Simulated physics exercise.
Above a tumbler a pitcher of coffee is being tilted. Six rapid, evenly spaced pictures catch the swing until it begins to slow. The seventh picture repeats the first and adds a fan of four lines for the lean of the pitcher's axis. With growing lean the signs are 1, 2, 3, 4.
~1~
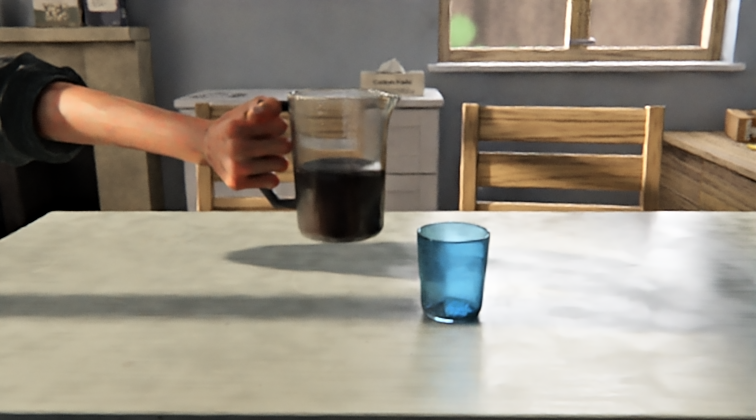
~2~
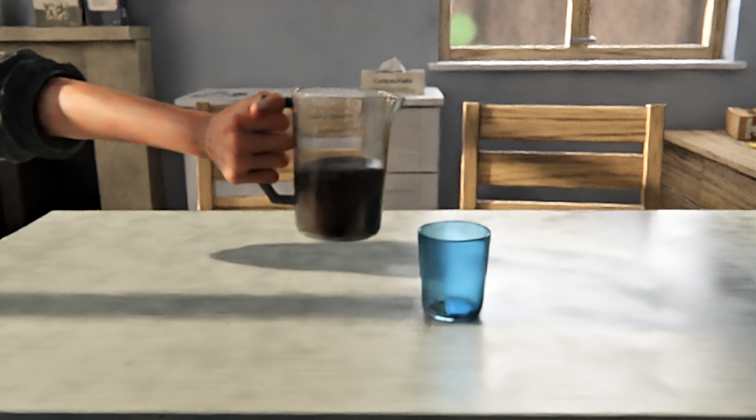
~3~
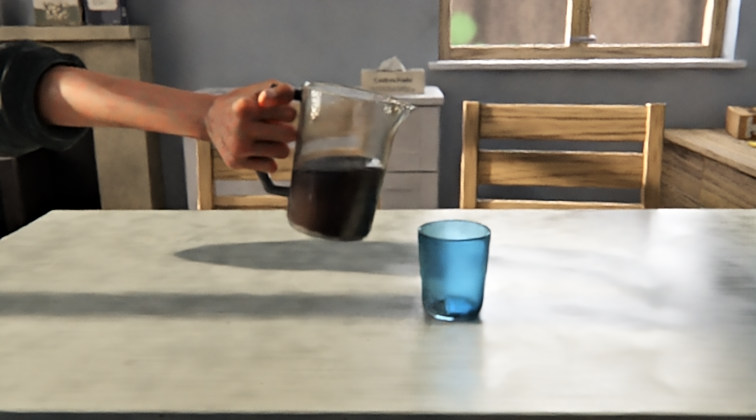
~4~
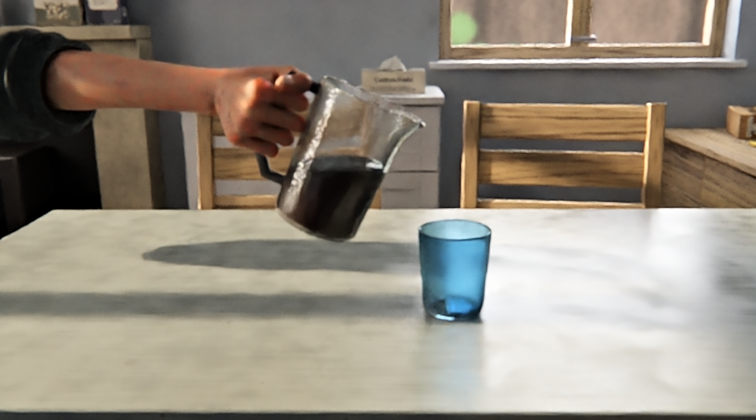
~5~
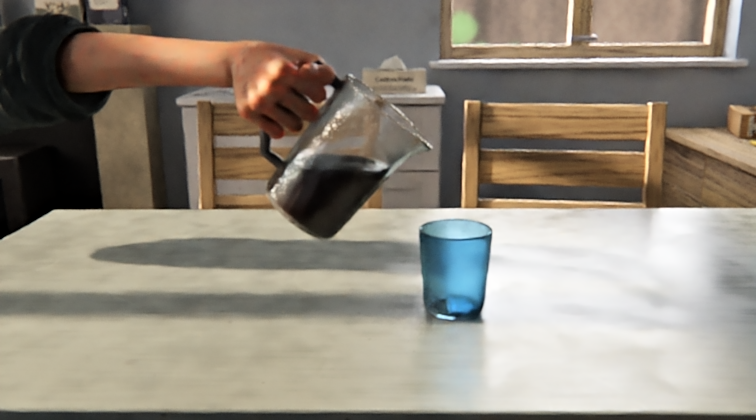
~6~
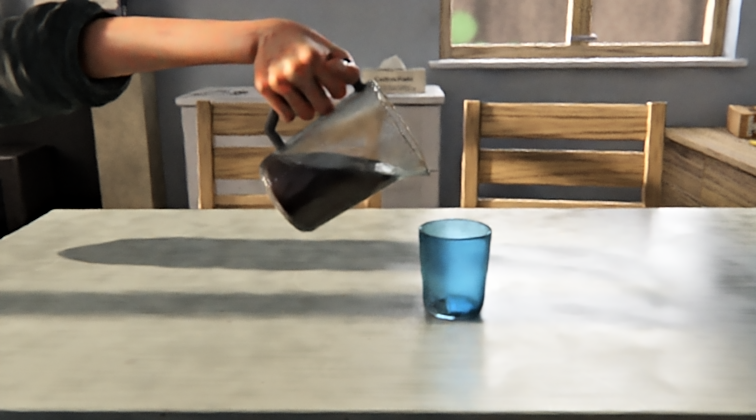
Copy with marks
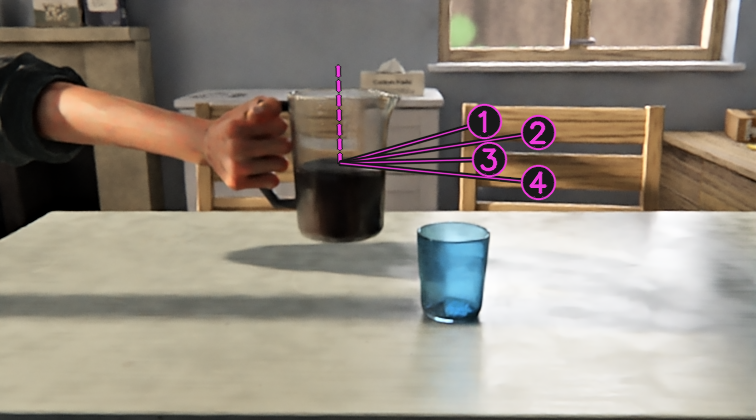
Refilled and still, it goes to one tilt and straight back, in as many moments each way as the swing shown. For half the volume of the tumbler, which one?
The best tilt is 1.
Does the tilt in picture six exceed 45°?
Yes.
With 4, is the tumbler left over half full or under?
Over half.
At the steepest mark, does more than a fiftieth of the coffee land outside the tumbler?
Yes, it does.
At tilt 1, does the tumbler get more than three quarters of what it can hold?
No, less.
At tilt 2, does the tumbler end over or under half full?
Over half.
In magenta, 1 at (468, 126); 2 at (521, 135); 3 at (472, 159); 4 at (521, 180).
If 1 is chosen, the tumbler ends with about 48 % of what it can hold.
If 2 is chosen, the tumbler ends with about 73 % of what it can hold.
If 3 is chosen, the tumbler ends with about 89 % of what it can hold; 7 % of the coffee is spilt.
If 4 is chosen, the tumbler ends with about 93 % of what it can hold; 19 % of the coffee is spilt.
